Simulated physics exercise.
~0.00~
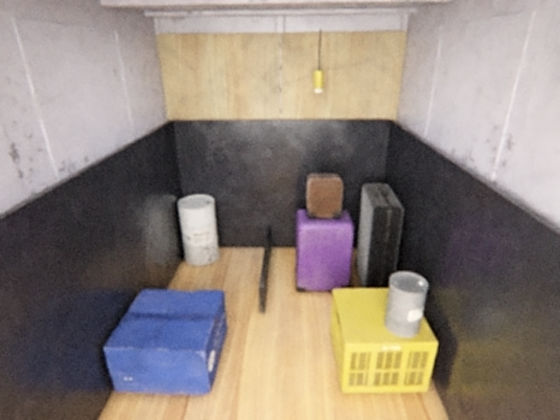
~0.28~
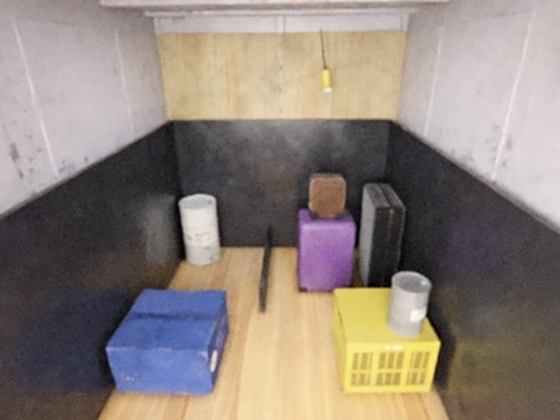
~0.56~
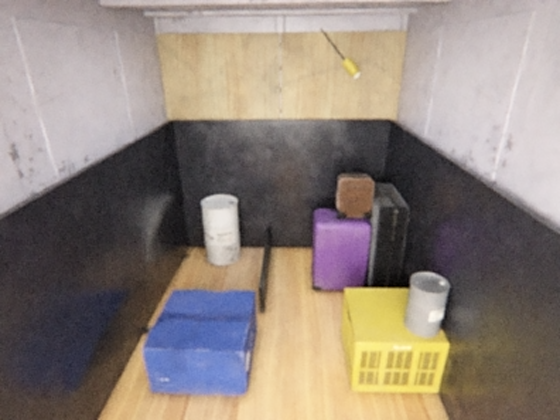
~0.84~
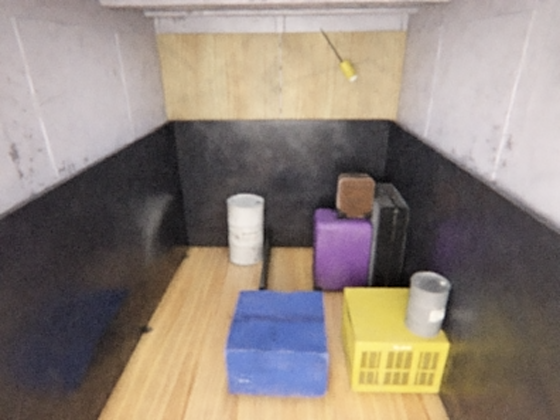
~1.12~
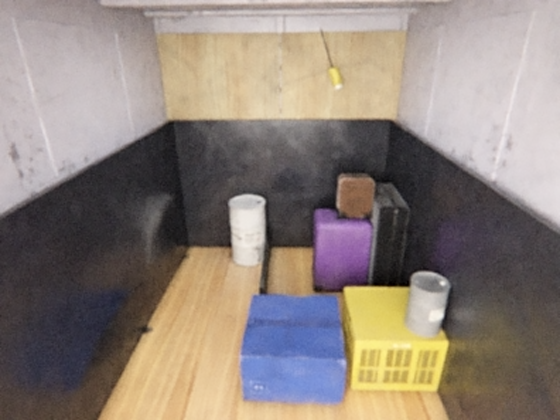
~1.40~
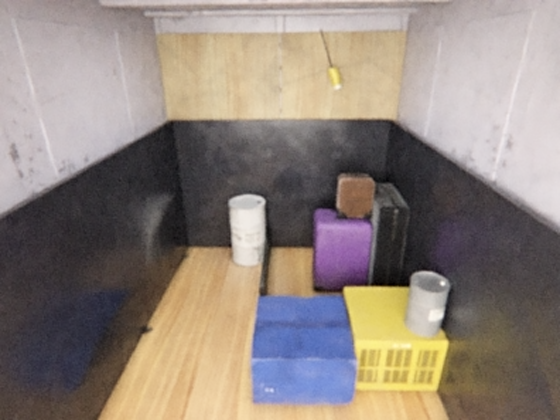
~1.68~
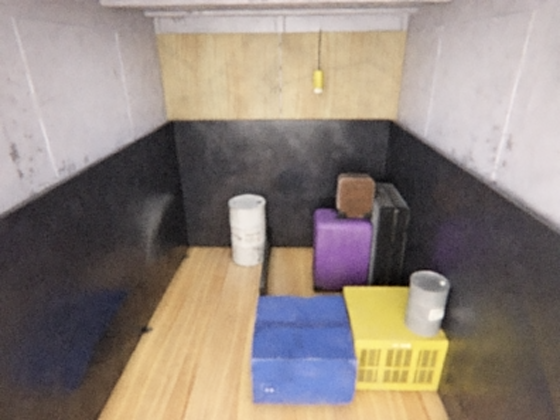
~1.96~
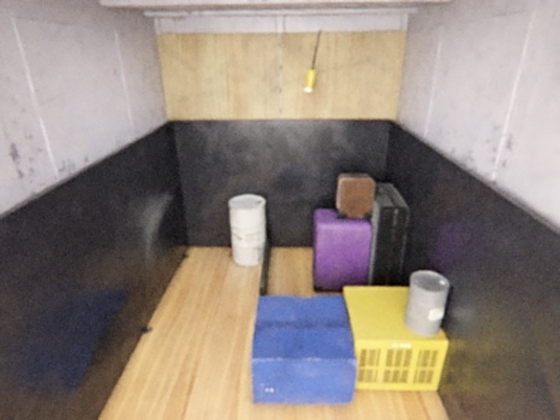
Van load bay with blue box sliding right to rest against yellow chest, drum and cases shifting right, all staying upright.
